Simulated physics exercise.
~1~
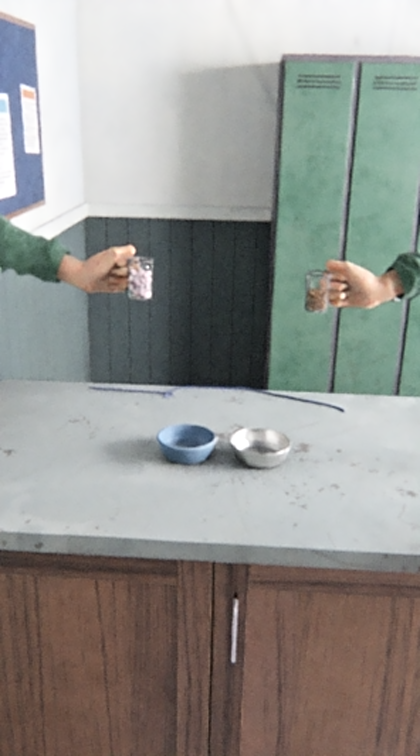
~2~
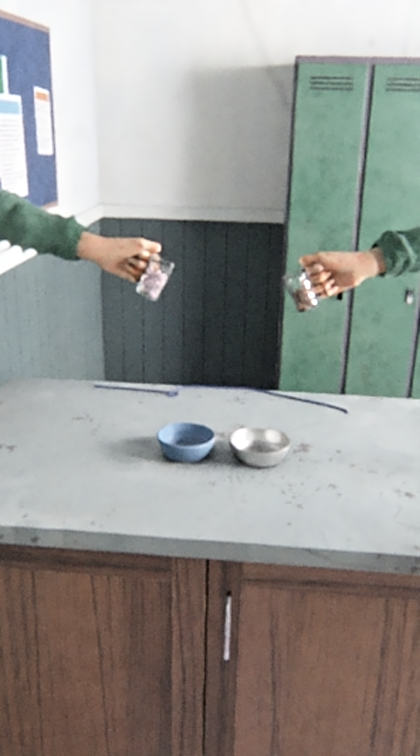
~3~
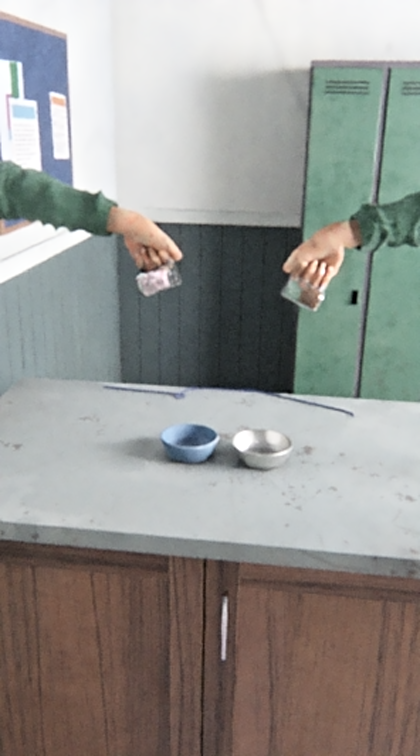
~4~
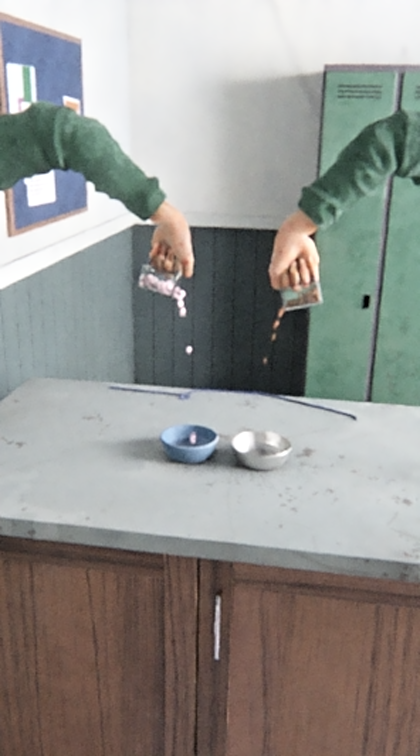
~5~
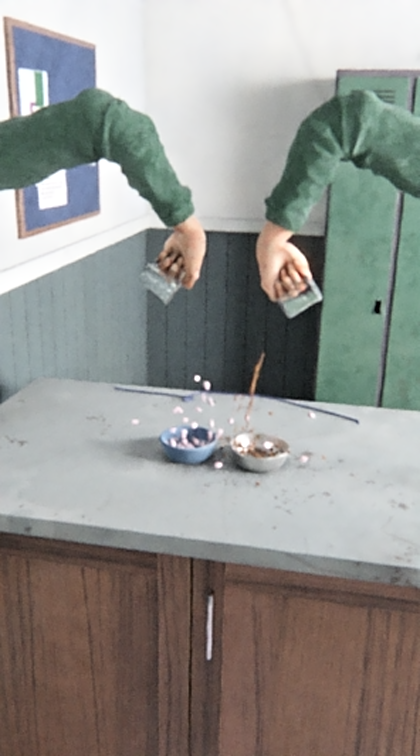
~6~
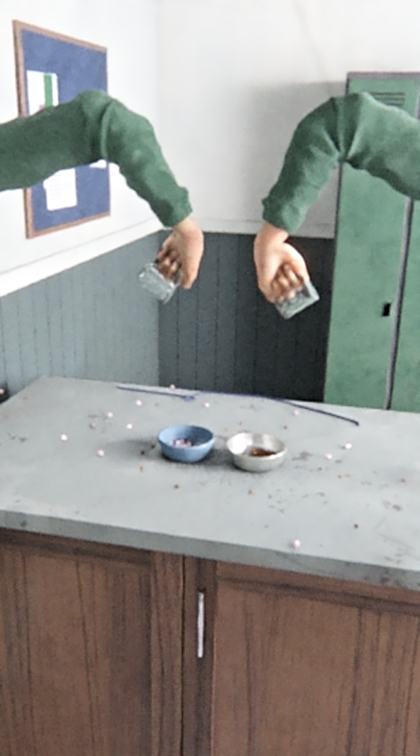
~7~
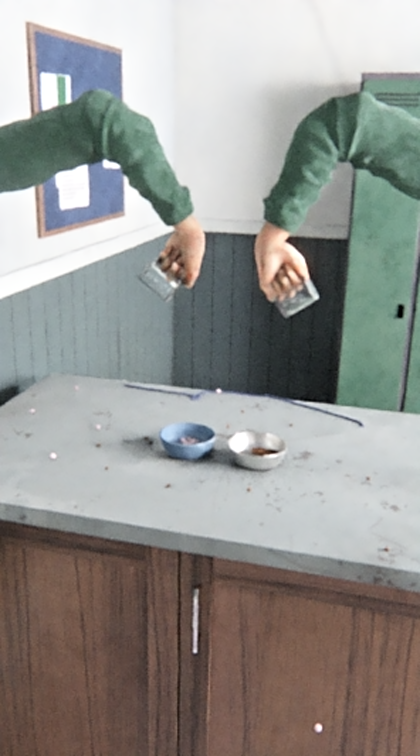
Two hands tip cups of small pieces into two bowls, and some scatter outside.
